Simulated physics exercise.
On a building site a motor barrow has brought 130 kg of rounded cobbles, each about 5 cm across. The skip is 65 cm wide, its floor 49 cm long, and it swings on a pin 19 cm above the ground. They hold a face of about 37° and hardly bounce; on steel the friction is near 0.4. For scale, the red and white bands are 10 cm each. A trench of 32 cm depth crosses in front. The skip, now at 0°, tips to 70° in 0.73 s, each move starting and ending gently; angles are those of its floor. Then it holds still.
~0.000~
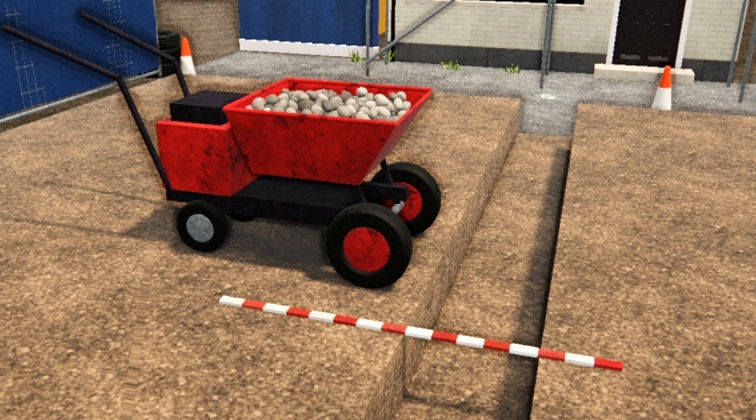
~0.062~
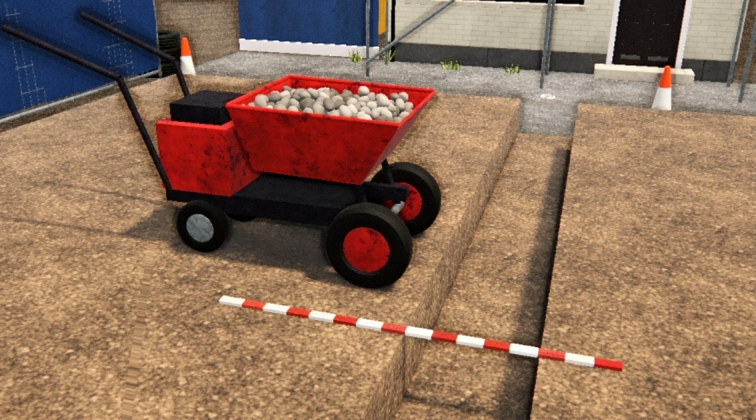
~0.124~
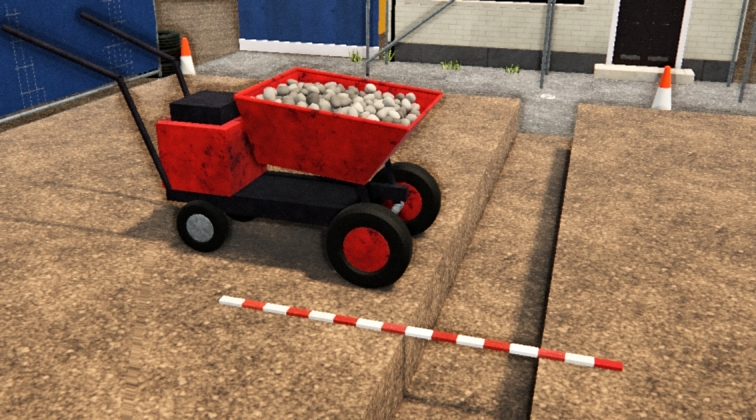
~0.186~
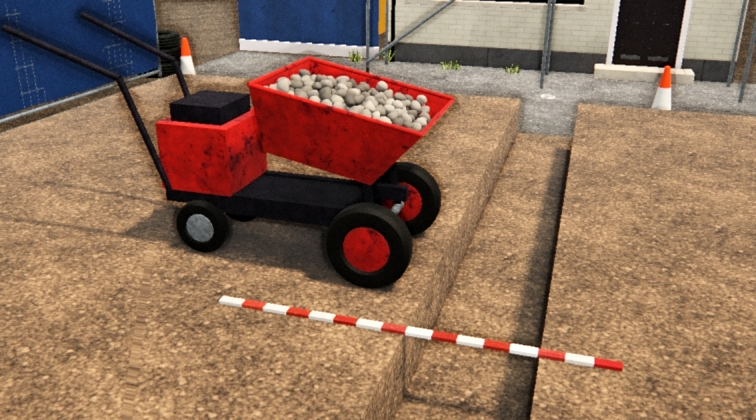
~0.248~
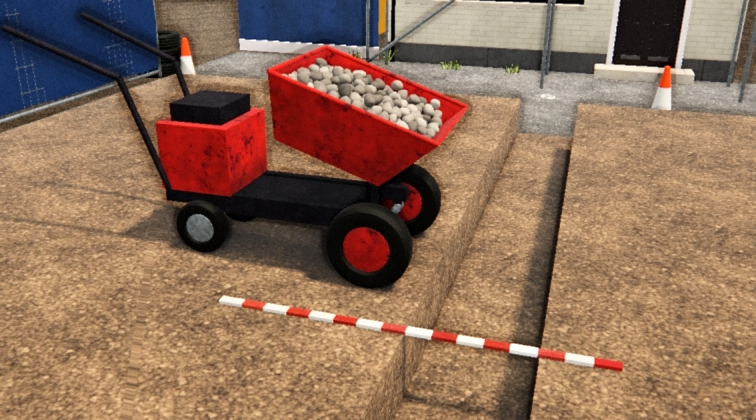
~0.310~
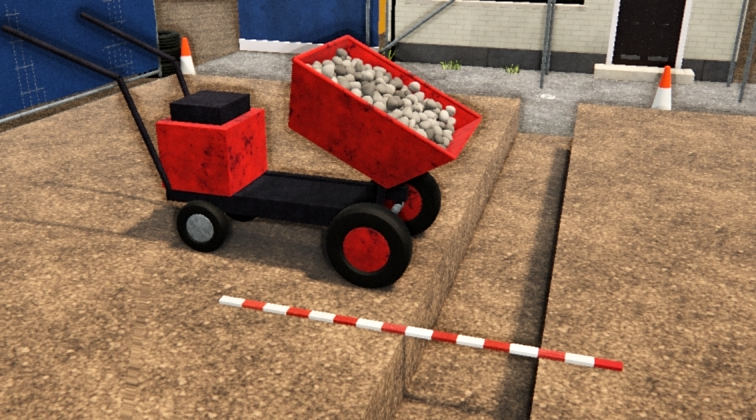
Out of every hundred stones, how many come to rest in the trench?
Roughly 48 per cent ends in the trench.
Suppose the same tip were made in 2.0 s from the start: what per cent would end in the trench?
Then about 70 per cent.
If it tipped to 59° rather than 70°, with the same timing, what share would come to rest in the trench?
In that case some 25 per cent.
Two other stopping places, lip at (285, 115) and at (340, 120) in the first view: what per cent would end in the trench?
Near 85 per cent from the first place, 90 from the second.
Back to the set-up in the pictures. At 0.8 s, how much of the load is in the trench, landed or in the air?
About 10 per cent by then.
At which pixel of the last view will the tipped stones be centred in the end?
Near (557, 277).
After 0.6 s the floor is at 59°; 100 % in the skip; the foremost stones are at (498, 186).
After 0.8 s the floor is at 70°; 68 % in the skip, 12 % in the trench, 20 % past the trench; the foremost stones are at (604, 290).
After 1.2 s the floor is at 70°; 32 % in the skip, 20 % in the trench, 49 % past the trench; the foremost stones are past the picture's edge.
After 3.1 s the floor is at 70°; 4 % in the skip, 48 % in the trench, 48 % past the trench; the foremost stones are past the picture's edge.
